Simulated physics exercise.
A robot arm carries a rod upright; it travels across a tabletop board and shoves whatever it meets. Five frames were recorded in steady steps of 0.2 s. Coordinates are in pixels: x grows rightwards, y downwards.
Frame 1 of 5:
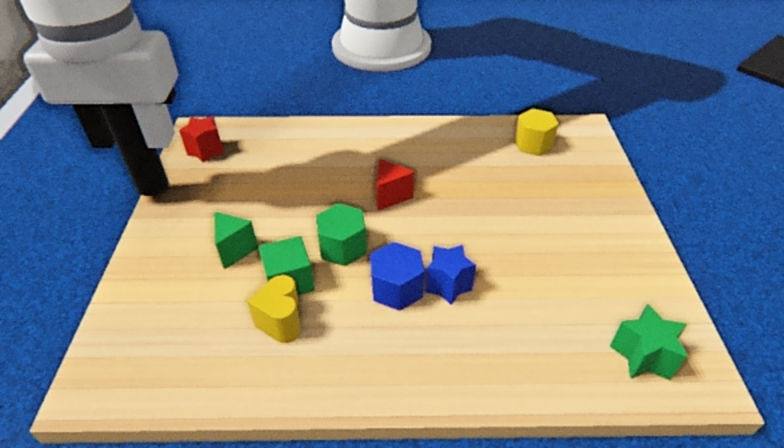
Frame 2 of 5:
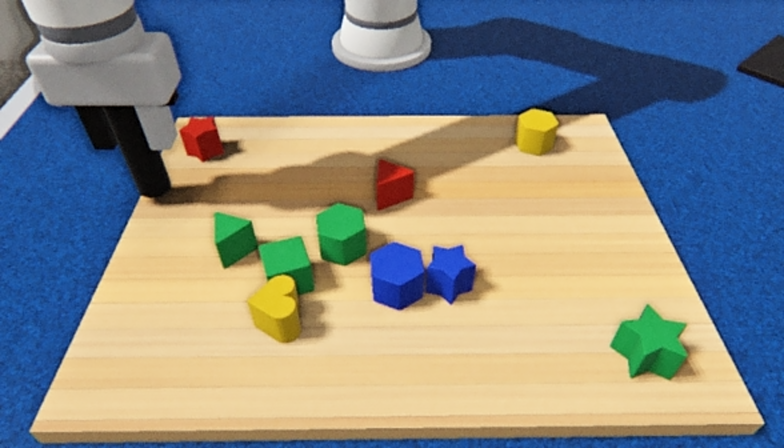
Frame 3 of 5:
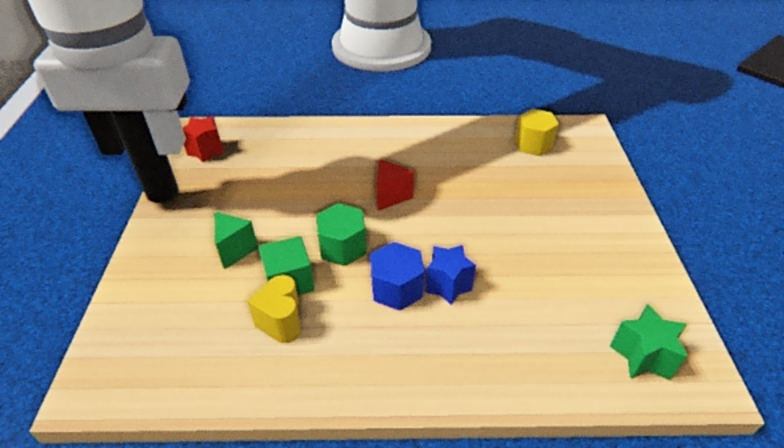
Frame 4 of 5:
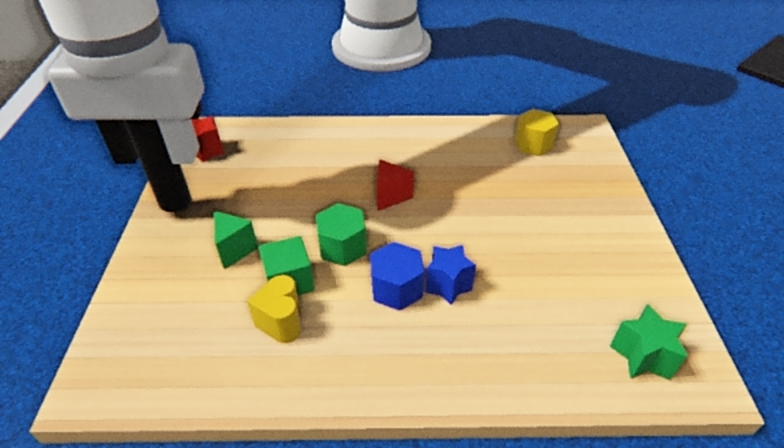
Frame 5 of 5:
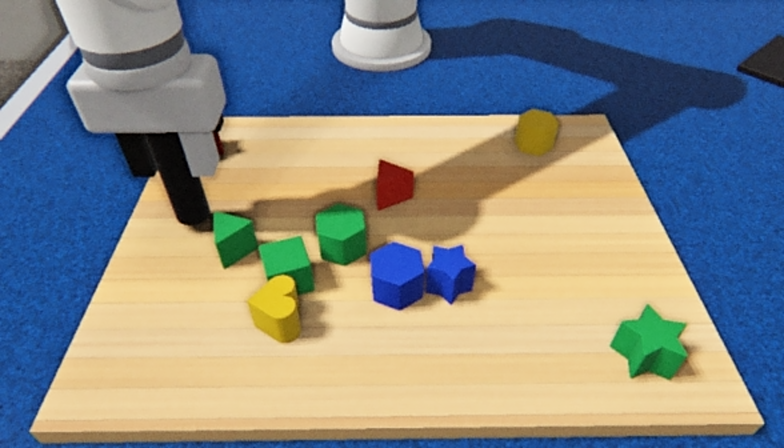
Robot arm with a black rod moving slowly right and toward the viewer, nearing a green triangle among still coloured blocks.
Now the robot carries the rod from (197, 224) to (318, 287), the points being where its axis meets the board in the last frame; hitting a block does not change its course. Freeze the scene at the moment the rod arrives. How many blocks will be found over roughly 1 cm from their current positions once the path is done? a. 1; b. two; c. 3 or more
Letter c.
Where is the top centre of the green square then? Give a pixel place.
Its top centre lands on (327, 294).
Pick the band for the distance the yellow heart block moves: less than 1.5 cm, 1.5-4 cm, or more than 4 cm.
My prediction: Between 1.5 and 4 cm.
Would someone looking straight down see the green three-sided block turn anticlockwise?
Final answer: No.
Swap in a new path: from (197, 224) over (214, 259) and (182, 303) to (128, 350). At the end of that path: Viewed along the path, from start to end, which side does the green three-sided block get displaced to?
So, looking from the first point of the path to the last, the green three-sided block moves leftwards.
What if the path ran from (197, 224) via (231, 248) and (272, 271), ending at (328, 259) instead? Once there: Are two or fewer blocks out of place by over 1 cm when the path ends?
That would be a no.
What follows on the original path. One third of the way, rod at (232, 234); green three-sided block at (244, 241), turned 20° clockwise.
Two thirds of the way, rod at (274, 255); green three-sided block at (259, 262), turned 100° clockwise; yellow heart block at (286, 309), turned 50° clockwise; green square at (297, 268), turned 40° anticlockwise.
At the end, rod at (317, 278); green three-sided block at (264, 272), turned 125° clockwise; yellow heart block at (288, 319), turned 90° clockwise; green square at (327, 294), turned 25° anticlockwise; green hexagonal block still.
